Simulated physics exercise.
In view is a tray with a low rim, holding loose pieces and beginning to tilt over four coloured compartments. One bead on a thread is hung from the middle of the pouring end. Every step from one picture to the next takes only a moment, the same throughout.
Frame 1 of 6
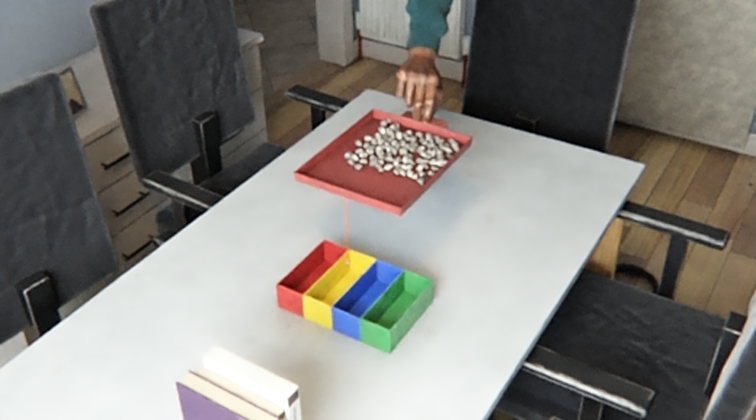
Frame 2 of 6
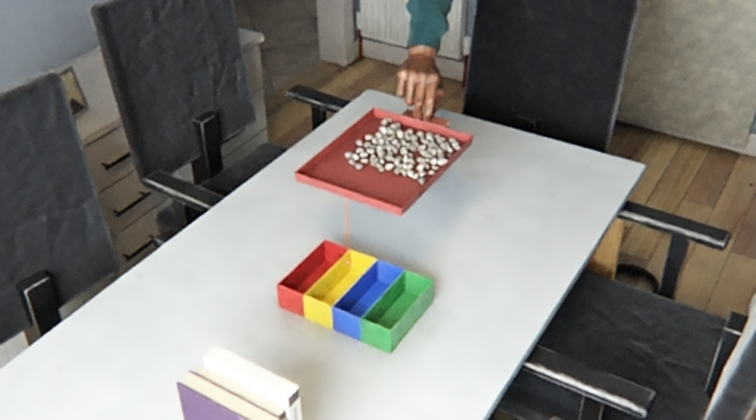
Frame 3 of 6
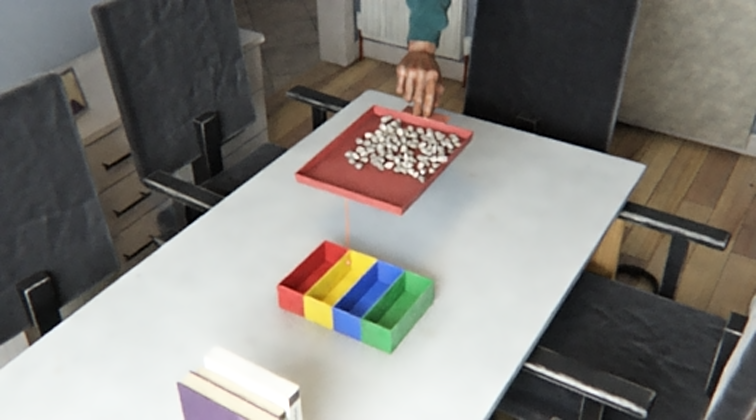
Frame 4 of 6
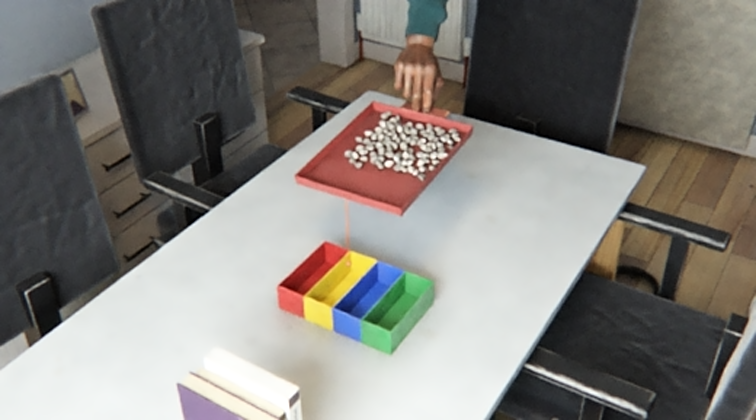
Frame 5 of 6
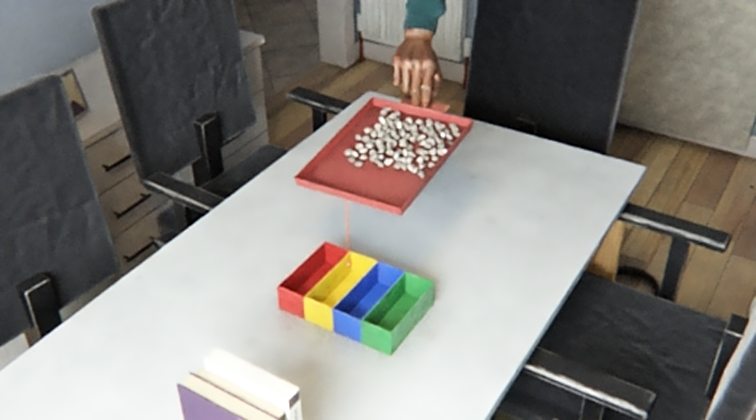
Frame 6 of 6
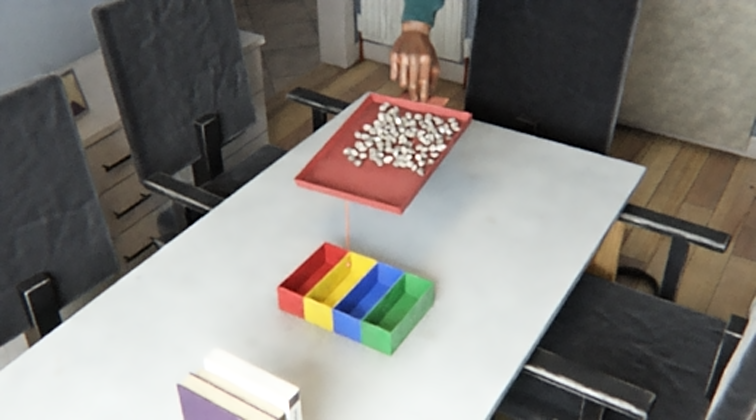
To begin with, a red tray of pale gravel sits nearly level above red, yellow, blue and green compartments on a white table, with a hand at its far edge. The far end then rises slightly and the near end tilts a little toward its left corner, while the gravel barely shifts.
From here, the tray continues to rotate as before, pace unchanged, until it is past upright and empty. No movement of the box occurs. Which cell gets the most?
The red cell gets the most.
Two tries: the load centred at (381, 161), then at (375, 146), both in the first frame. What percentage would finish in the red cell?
From the first start you get 40 in a hundred, from the second 40 in a hundred.
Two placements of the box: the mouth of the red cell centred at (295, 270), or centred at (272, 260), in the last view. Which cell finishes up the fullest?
Try 1 - the cell in red; try 2 - the yellow cell.
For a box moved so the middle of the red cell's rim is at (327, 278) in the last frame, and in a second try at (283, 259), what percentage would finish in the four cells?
Close to 30 per cent, followed by close to 100 per cent.
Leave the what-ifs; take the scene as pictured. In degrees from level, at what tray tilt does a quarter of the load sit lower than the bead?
Somewhere near 90°.
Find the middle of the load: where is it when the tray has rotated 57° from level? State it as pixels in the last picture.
Check around (329, 182) in the last picture.
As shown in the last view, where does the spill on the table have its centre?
Approximately (277, 282).
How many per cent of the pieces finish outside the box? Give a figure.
40 %.
Just after the last frame, tray tipped steeply; the larger part on the tray; about a tenth falling or outside the box.
A moment on, tray tipped right over; roughly half on the tray; roughly a quarter in the red cell; about a tenth in the yellow cell; roughly a quarter falling or outside the box.
Further on, tray tipped past a quarter turn; roughly half in the red cell; roughly a quarter in the yellow cell; just a few in the blue cell; roughly a third falling or outside the box.
When it is over, tray tipped past a quarter turn; roughly half in the red cell; roughly a quarter in the yellow cell; just a few in the blue cell; not one in the green cell; roughly a third outside the box.
